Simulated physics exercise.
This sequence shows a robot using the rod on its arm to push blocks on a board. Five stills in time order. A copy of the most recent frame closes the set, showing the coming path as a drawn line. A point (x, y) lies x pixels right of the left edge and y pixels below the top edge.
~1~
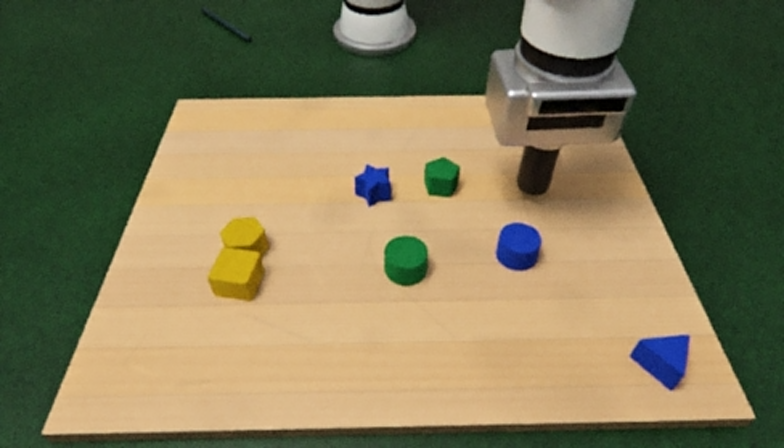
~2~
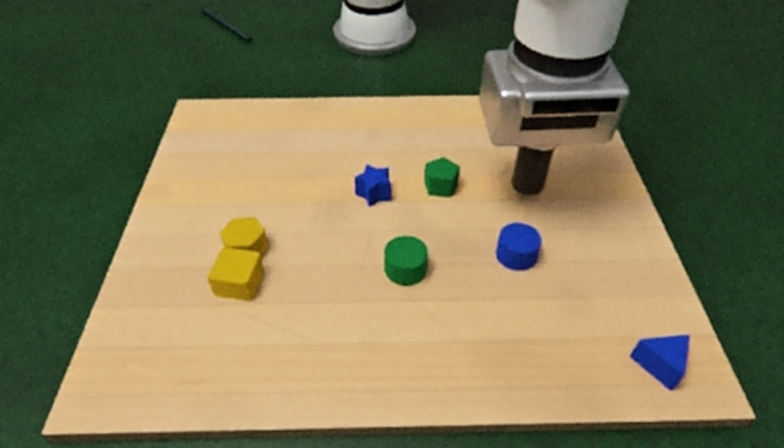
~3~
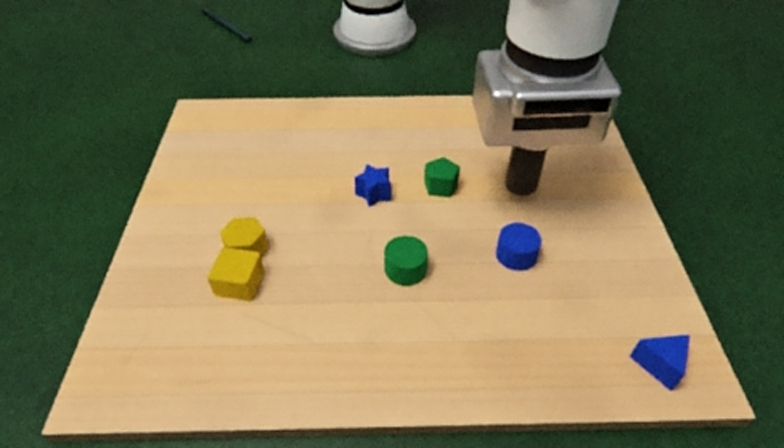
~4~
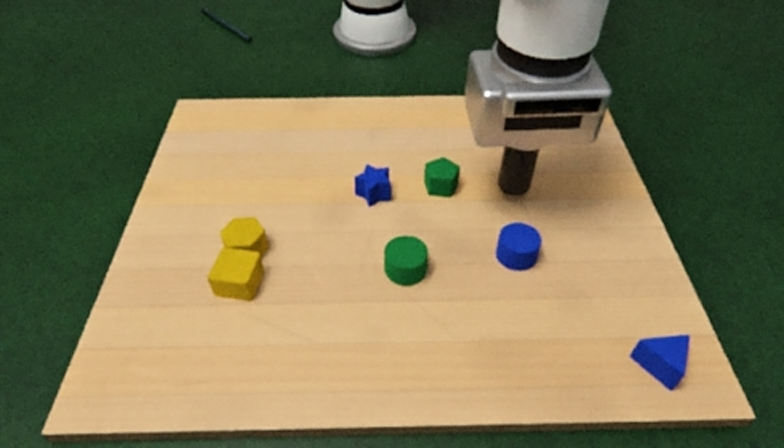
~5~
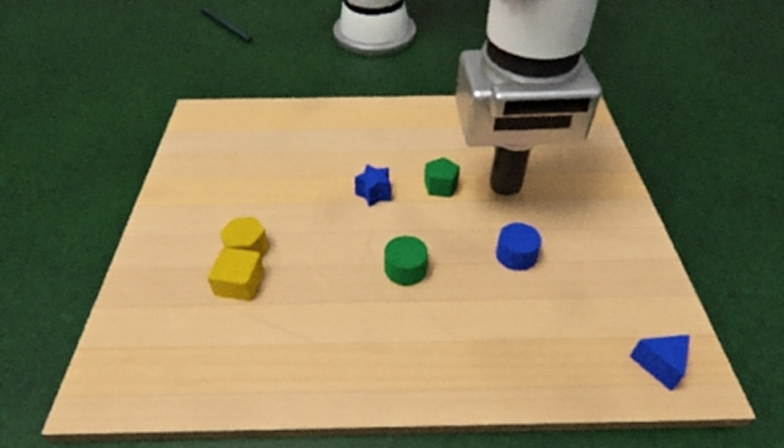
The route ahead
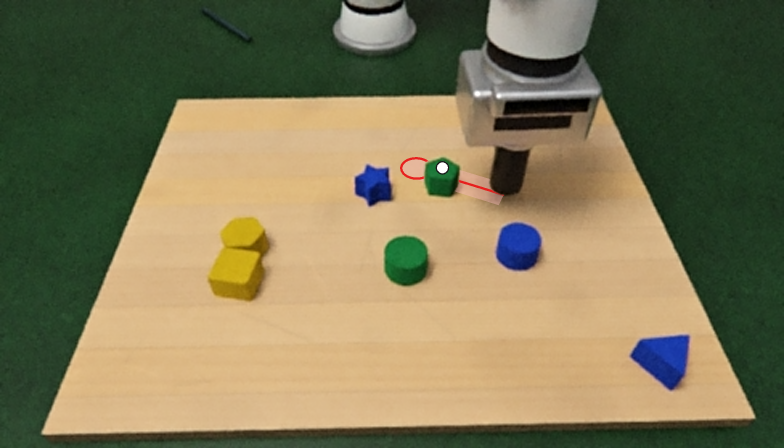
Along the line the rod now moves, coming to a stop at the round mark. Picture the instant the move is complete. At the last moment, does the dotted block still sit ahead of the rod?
No, that is not how it ends up.
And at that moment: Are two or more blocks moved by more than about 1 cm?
Going by the path, no.
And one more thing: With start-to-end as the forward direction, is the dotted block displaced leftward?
Yes - that is the case.
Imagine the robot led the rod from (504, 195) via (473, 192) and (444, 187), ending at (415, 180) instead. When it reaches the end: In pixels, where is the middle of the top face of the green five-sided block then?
If I read the scene right, the answer is (385, 159).
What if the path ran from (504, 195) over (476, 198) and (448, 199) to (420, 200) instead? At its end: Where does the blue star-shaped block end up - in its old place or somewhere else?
It gets no push and keeps its place.
The line goes from (504, 195) directly to (417, 168); the dot is on the green five-sided block.
On the path given first. One third of the way, rod (474, 177); nothing pushed yet.
Two thirds of the way, rod (444, 168); green five-sided block (418, 167), turned 50° anticlockwise.
At the end, rod (417, 160); blue star-shaped block unmoved; green five-sided block (404, 168), turned 80° anticlockwise.
